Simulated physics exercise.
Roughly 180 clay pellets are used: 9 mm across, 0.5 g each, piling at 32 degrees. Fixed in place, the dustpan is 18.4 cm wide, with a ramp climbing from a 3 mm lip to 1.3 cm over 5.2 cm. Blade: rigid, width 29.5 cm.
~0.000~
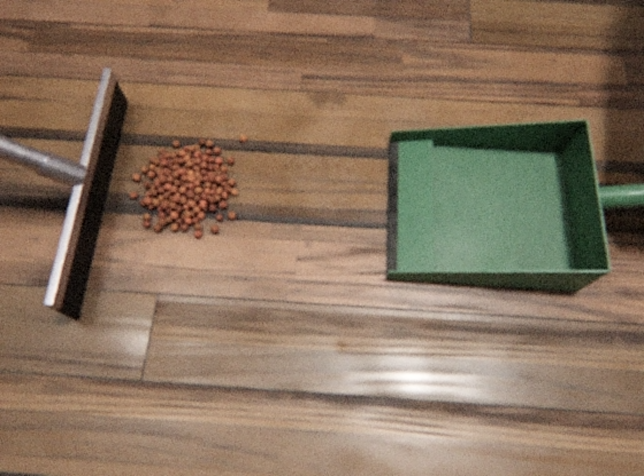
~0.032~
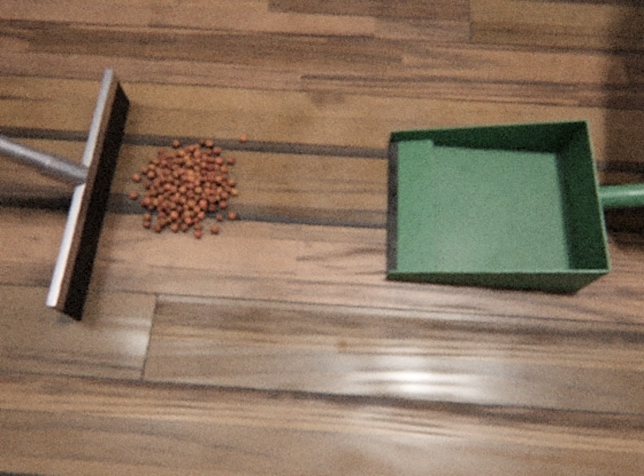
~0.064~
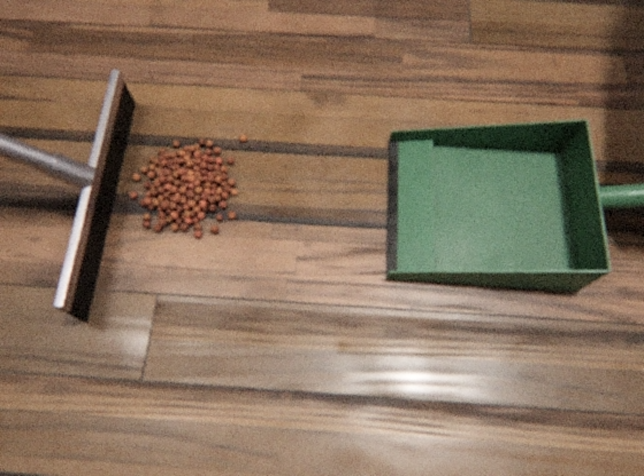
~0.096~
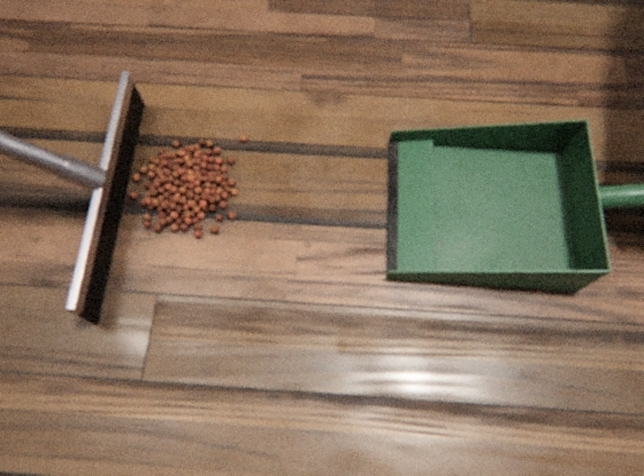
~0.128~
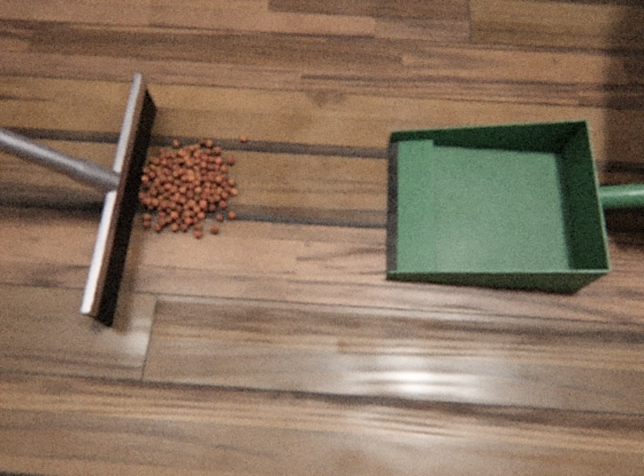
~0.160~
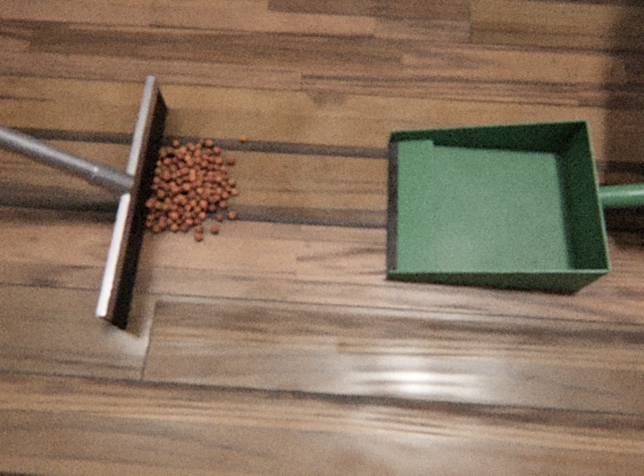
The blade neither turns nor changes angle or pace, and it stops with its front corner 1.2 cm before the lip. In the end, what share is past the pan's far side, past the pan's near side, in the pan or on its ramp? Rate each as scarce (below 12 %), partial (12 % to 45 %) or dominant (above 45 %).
Ratings: Far side - scarce; near side - scarce; pan - dominant.
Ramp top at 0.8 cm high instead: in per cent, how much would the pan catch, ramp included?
70 %.
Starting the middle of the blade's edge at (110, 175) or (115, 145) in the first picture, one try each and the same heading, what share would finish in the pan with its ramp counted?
65 and 65 per cent, roughly.
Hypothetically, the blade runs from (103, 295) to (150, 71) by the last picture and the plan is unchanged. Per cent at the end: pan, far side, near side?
That ends as pan 50, far 30, and near 0.
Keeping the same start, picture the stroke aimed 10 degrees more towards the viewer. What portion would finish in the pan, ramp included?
That would give about 40 percent.
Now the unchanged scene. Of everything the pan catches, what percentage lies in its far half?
About 40 percent of it.
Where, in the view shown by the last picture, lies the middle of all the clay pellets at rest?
(403, 215).
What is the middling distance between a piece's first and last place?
It works out to roughly 28 cm.
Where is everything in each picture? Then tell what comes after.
Blade from (54, 304) to (111, 78), moved 0.0 cm, 0 of the pieces shifted so far; middle of the pieces at (187, 186); pan at (495, 213), in the first picture.
Blade from (57, 305) to (113, 78), moved 0.3 cm, 0 of the pieces shifted so far; middle of the pieces at (187, 186), in the second picture.
Blade from (64, 306) to (119, 79), moved 1.0 cm, 0 of the pieces shifted so far; middle of the pieces at (187, 186), in the third picture.
Blade from (76, 309) to (128, 81), moved 2.3 cm, 0 of the pieces shifted so far; middle of the pieces at (187, 186), in the fourth picture.
Blade from (91, 312) to (141, 83), moved 3.9 cm, 2 of the pieces shifted so far; middle of the pieces at (187, 186), in the fifth picture.
Blade from (106, 315) to (153, 85), moved 5.5 cm, 59 of the pieces shifted so far; middle of the pieces at (190, 186); pan at (495, 213). Its pace works out near 0.50 m/s, heading 8 degrees towards the viewer's side, in the sixth picture.
After 0.43 s, middle of the blade 16 cm from the lip; 0 % over the lip, far side 5 %, near side 0 %.
Then, at 0.62 s, middle of the blade 6 cm from the lip; 0 % over the lip, far side 5 %, near side 5 %.
After 0.92 s, middle of the blade 1 cm from the lip; 60 % over the lip, far side 10 %, near side 5 %.
At rest (1.4 s), far side 10 %, near side 5 %, pan 60 %, in front of the lip or behind the blade 25 %.
